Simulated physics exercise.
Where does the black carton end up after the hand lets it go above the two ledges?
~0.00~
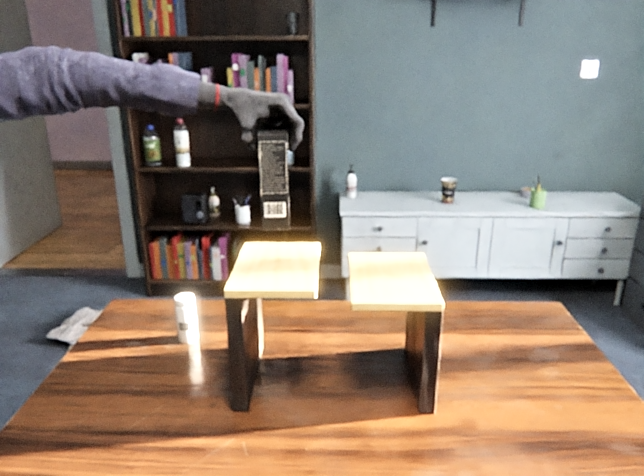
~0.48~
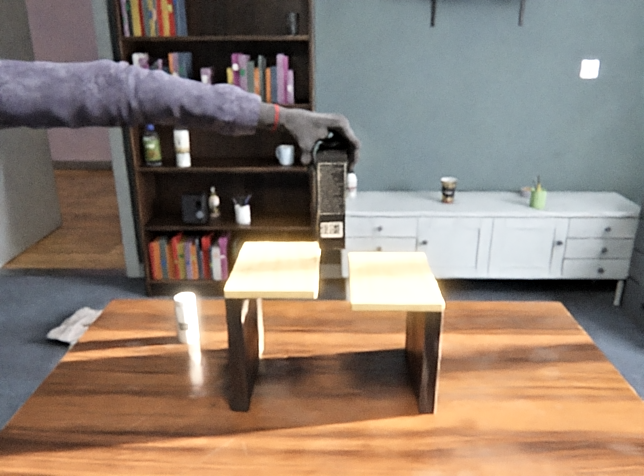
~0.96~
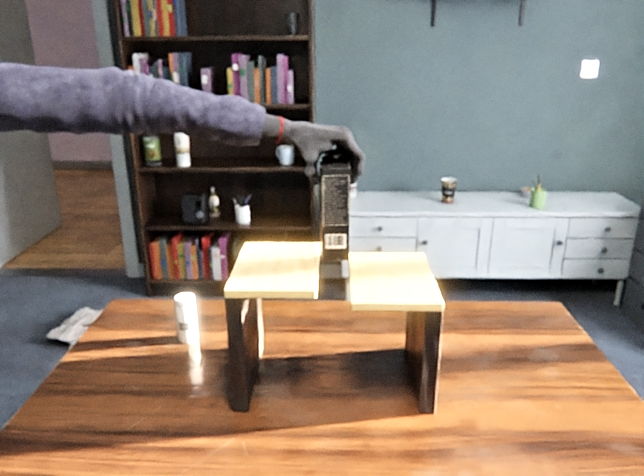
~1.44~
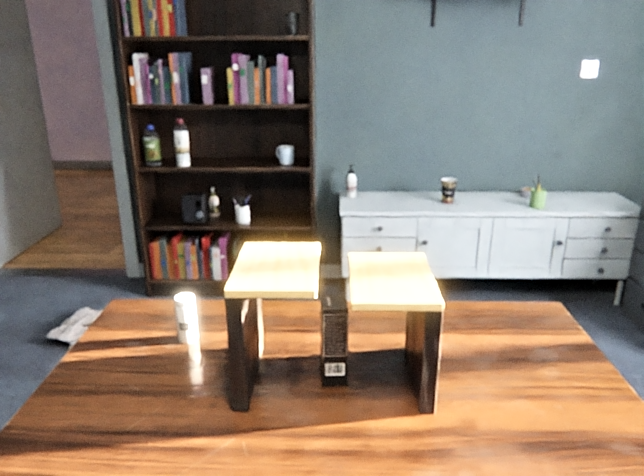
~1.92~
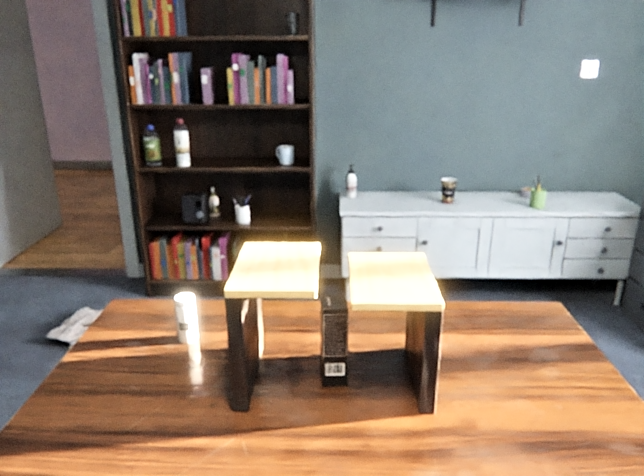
It drops through the gap between the ledges and ends up standing upright on the table.
